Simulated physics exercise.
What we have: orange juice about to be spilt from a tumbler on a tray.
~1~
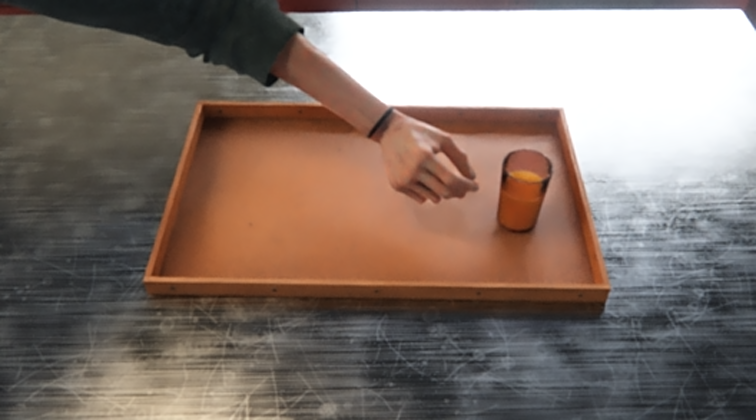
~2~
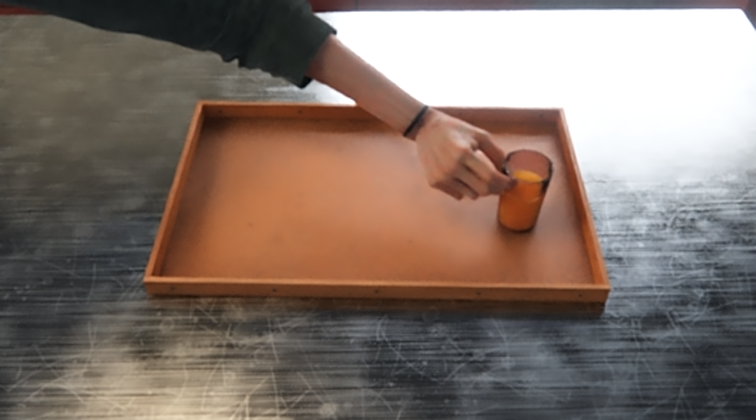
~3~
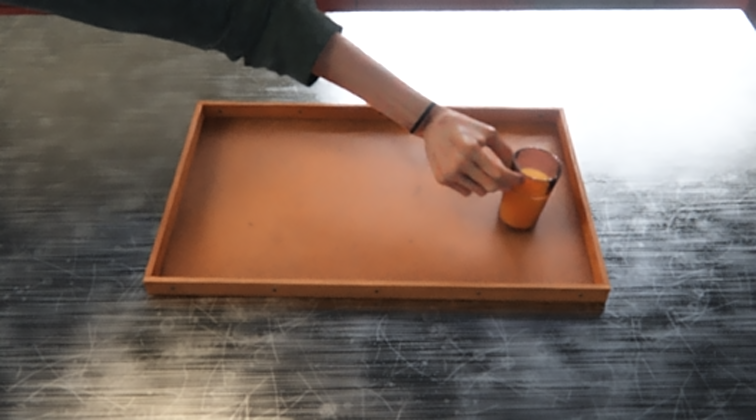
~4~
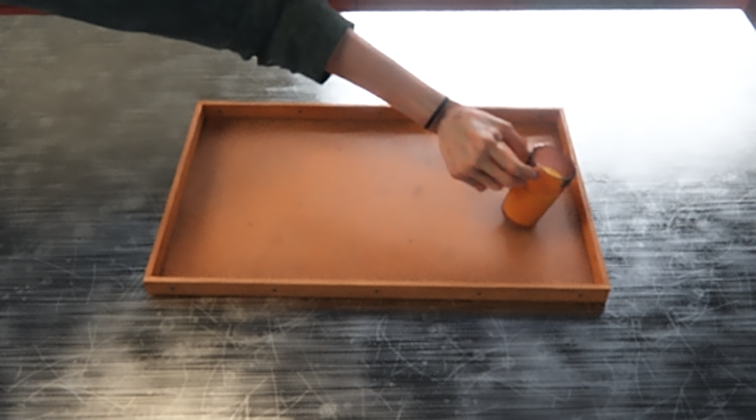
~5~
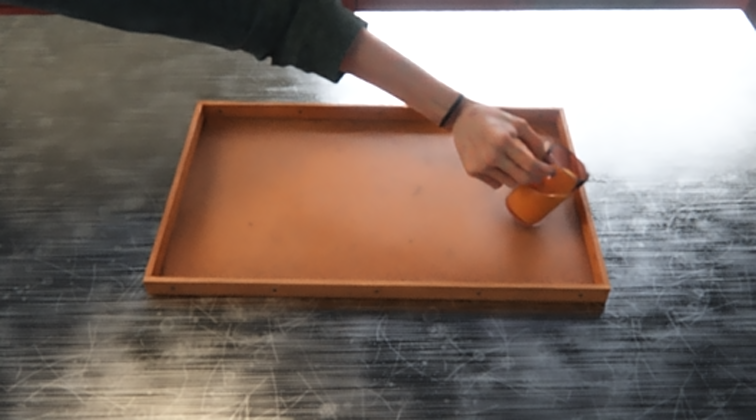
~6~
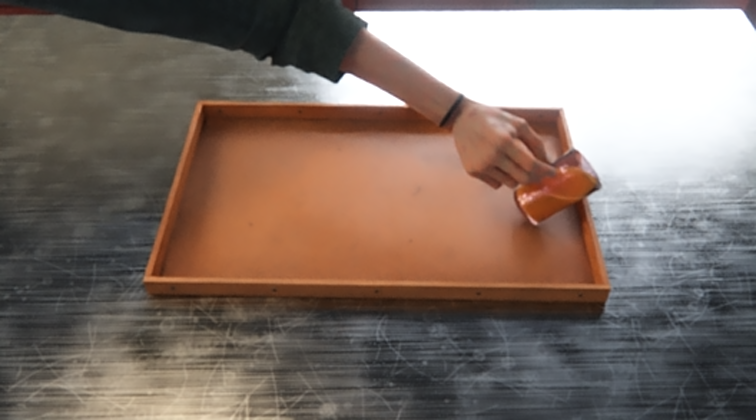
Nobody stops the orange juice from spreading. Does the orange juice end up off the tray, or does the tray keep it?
The orange juice ends up off the tray.
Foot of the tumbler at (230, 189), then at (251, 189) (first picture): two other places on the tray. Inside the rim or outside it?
First it stays in the tray, then it keeps within the tray.
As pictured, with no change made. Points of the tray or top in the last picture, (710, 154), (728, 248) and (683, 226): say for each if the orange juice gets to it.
One: Soaked. Two: Soaked. Three: In the puddle.
A moment on, the tumbler lies across the rim; the puddle covers about as much as a plate; it spreads outside the tray.
Further on, the puddle covers about as much as a tray; it spreads outside the tray.
When it is over, the puddle covers about as much as a tray; it spreads outside the tray.
